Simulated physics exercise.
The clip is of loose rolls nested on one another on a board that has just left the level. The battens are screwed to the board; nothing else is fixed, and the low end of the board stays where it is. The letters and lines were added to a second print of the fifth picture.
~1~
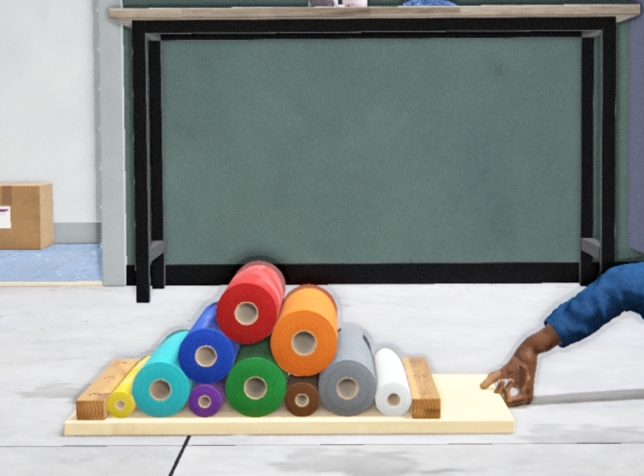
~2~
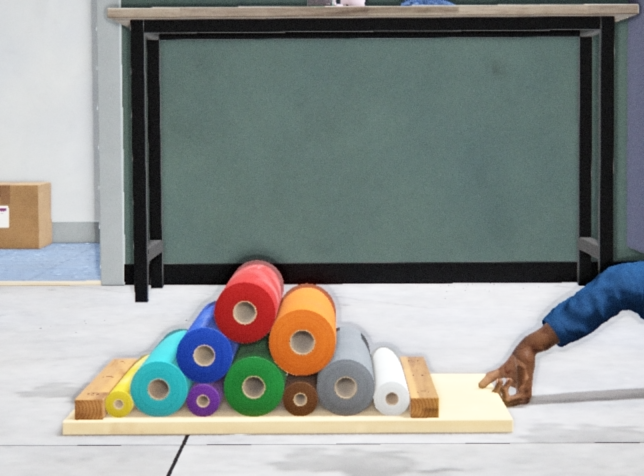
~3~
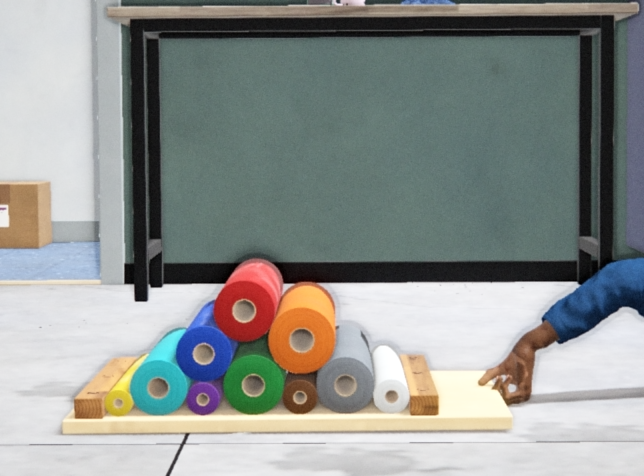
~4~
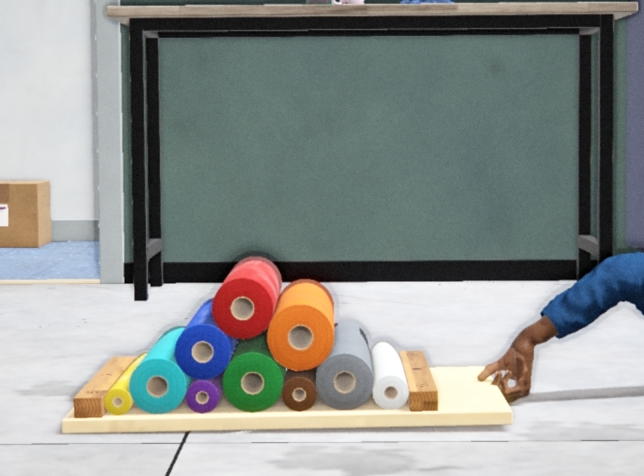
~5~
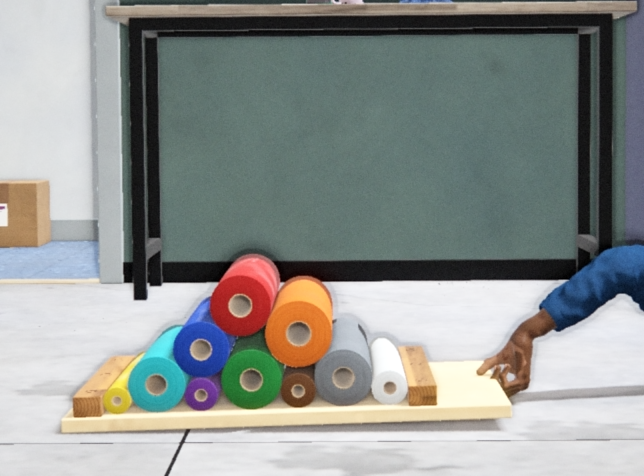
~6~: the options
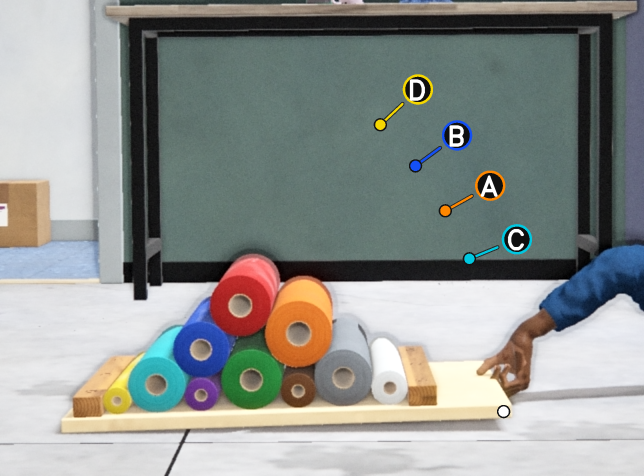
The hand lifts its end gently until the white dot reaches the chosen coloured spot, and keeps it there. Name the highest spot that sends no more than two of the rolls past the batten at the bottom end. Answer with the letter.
The highest mark that will do is D.
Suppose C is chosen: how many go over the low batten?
The count is none.
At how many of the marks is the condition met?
Four of them.
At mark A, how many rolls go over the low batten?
With A, none.
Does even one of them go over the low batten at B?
No, at B.
On the marked copy, A at (446, 211); B at (416, 166); C at (470, 259); D at (380, 125); the white dot at (503, 412).
Taking D. A third of the way, board at 22°.
Two thirds of the way, board at 42°.
When it is over, board at 43°, one over the low batten (red).
As for the rest, A none over the low batten; B none over the low batten; C none over the low batten.
